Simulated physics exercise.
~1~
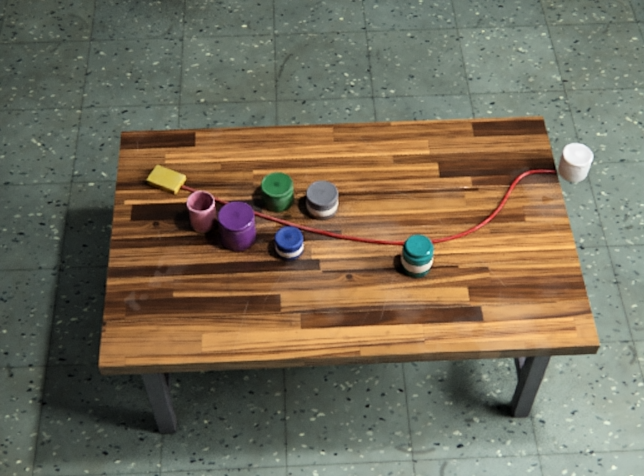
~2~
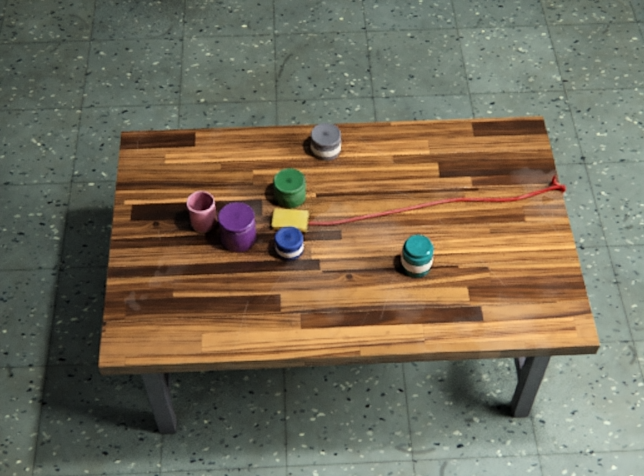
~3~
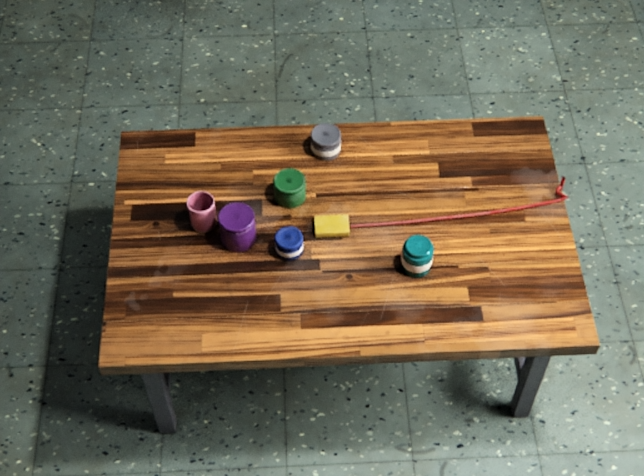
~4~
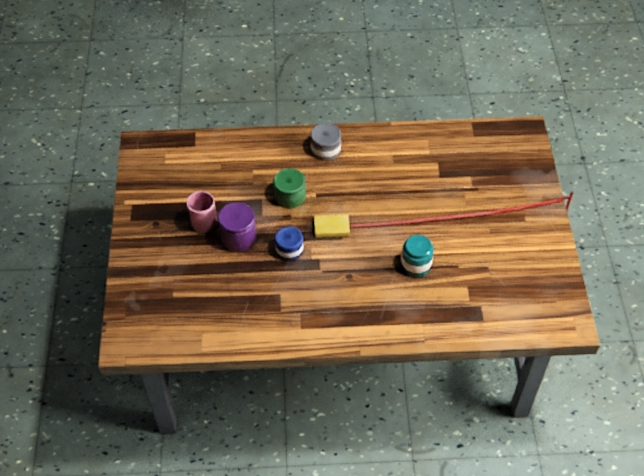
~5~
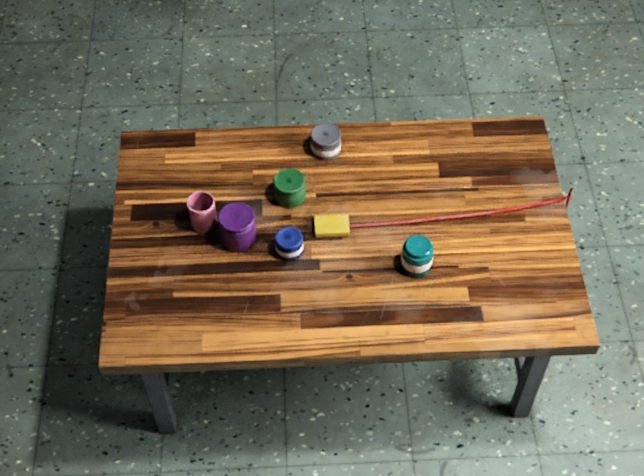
A wooden table holds a yellow block dragged right by a red cable, knocking containers aside.
